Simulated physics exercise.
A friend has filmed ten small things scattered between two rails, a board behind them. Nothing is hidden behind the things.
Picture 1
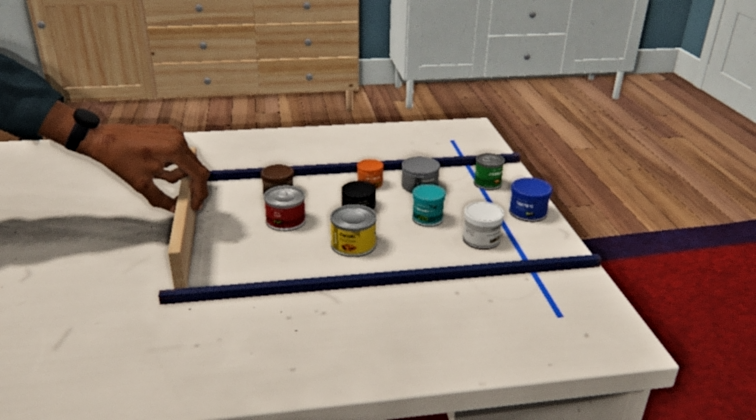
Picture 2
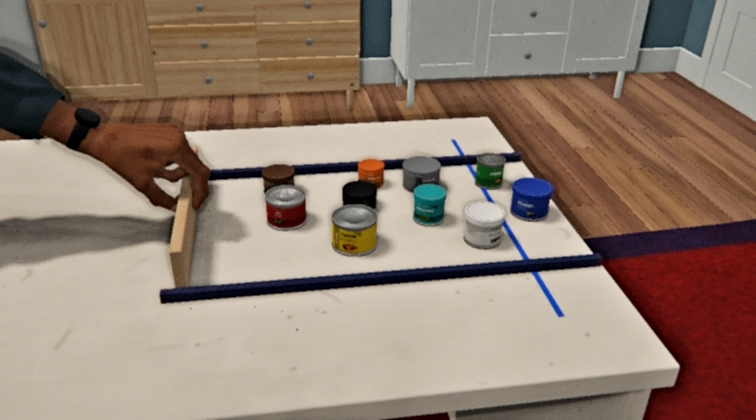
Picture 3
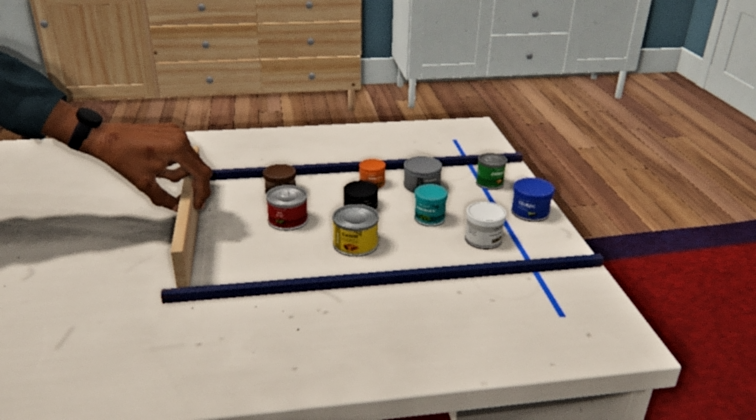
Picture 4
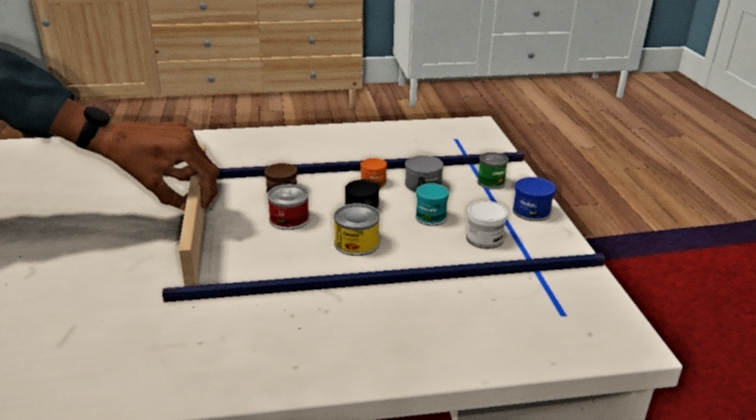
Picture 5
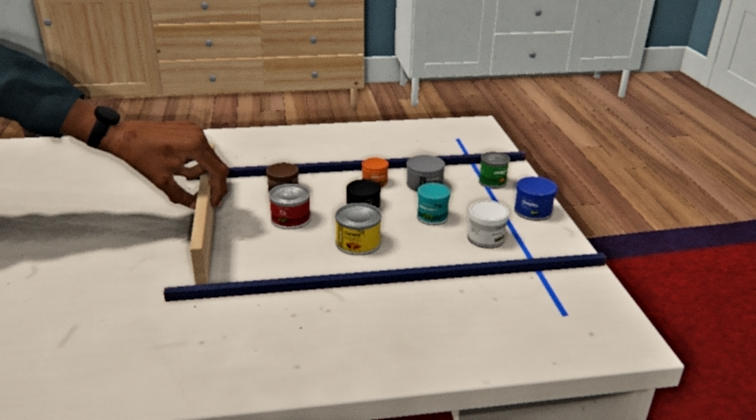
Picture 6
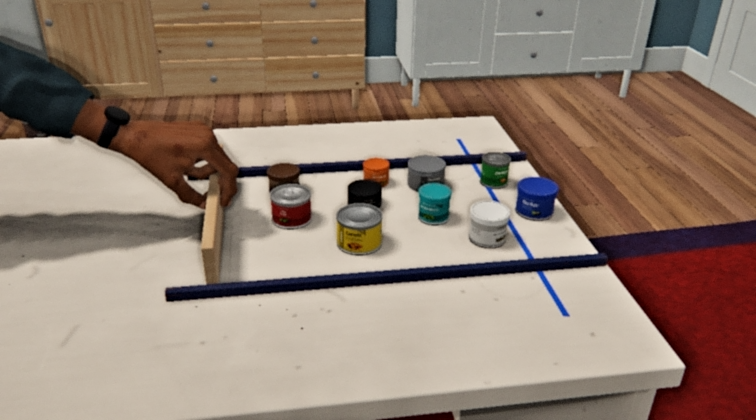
The footage shows small paint tins in various colours scattered between two dark rails on a white table, with blue tape at the right, as a hand holds an upright wooden board still, then slides it slightly right toward them.
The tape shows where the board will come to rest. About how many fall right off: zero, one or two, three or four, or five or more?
Outcome: The number that fall off is one or two.
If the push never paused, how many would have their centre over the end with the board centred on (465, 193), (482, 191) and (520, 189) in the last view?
It would be 0, 1 and 5.
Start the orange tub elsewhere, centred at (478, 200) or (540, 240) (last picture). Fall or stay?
Place by place, it survives; survives.
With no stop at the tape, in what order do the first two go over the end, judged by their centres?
They are the green tin, the blue tin.
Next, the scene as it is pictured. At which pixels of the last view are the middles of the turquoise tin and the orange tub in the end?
Near (558, 208) and (504, 159).
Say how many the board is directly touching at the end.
In contact: 3.
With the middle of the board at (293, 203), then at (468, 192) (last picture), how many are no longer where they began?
The counts are 2 and 10.
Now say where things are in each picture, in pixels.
The first frame shows blue tin (530, 200); green tin (489, 172); white tin (483, 226); board (187, 212); tape (495, 210).
The second frame shows green tin (490, 171); turquoise tin (429, 205).
The third frame shows white tin (485, 226); brown tin (280, 181).
The fourth frame shows blue tin (533, 199); red tin (289, 207).
The fifth frame shows green tin (494, 170); black tub (364, 196).
The sixth frame shows blue tin (536, 199); green tin (495, 171); white tin (489, 225); board (216, 208); tape (501, 209).
Early on, none off yet; blue tin at rest near (536, 199); green tin at rest near (495, 171); white tin at rest near (489, 225).
A while later, none off yet; blue tin at rest near (536, 199); green tin at rest near (498, 170); white tin at rest near (489, 225).
Finally, the number that fall off is one or two; lost, green tin and blue tin.
